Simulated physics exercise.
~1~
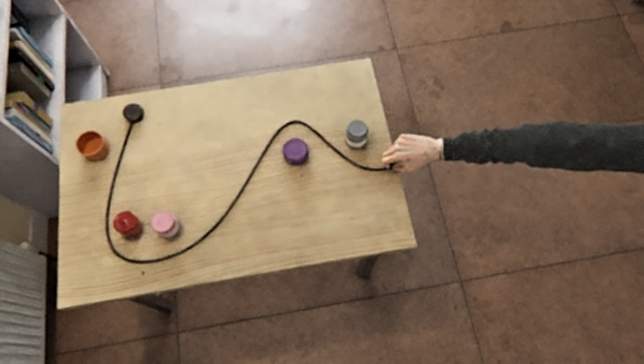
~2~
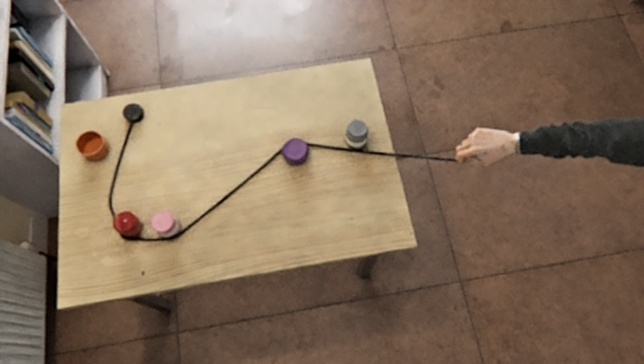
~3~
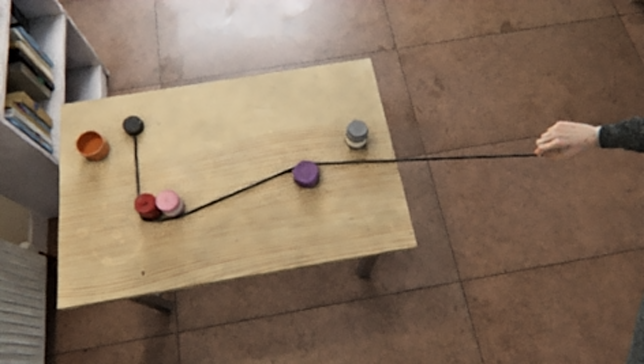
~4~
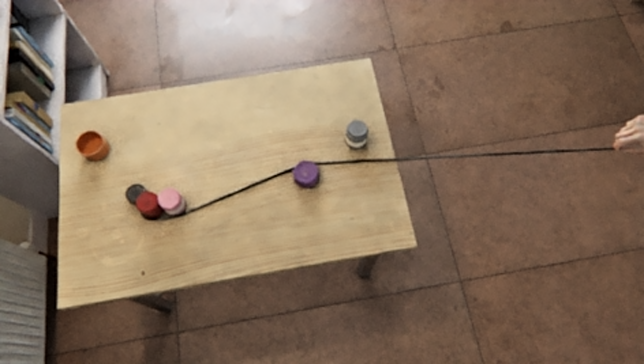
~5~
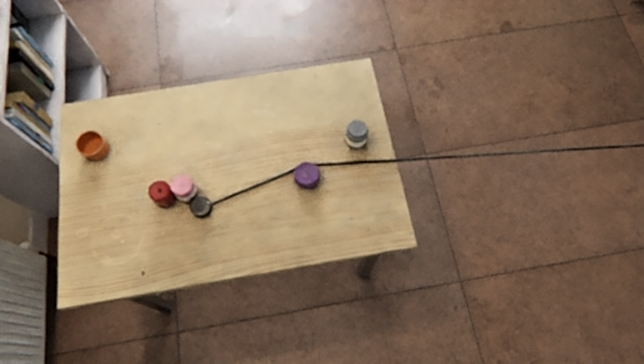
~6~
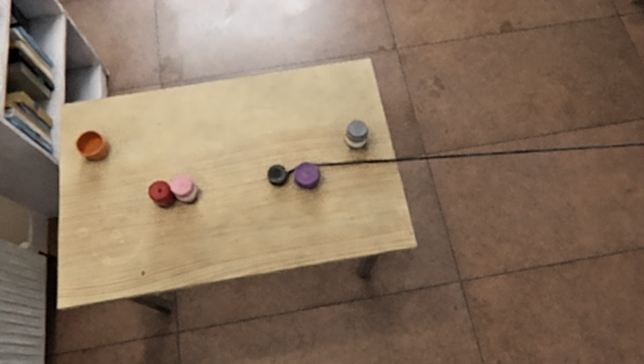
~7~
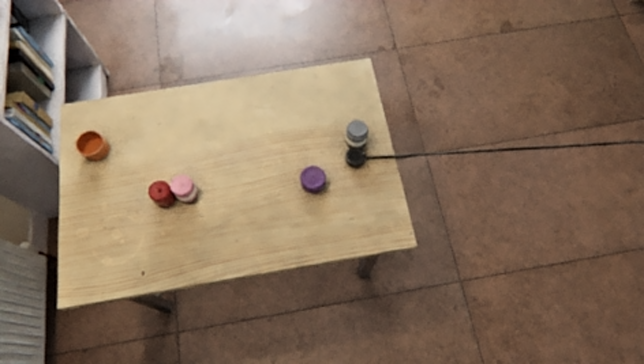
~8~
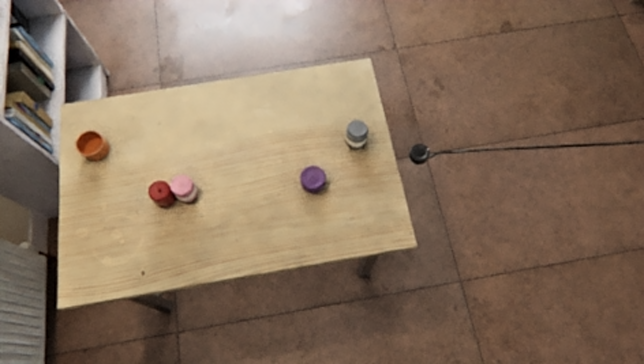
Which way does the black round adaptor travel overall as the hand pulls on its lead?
It moves to the right, crossing the table and ending up past that edge.
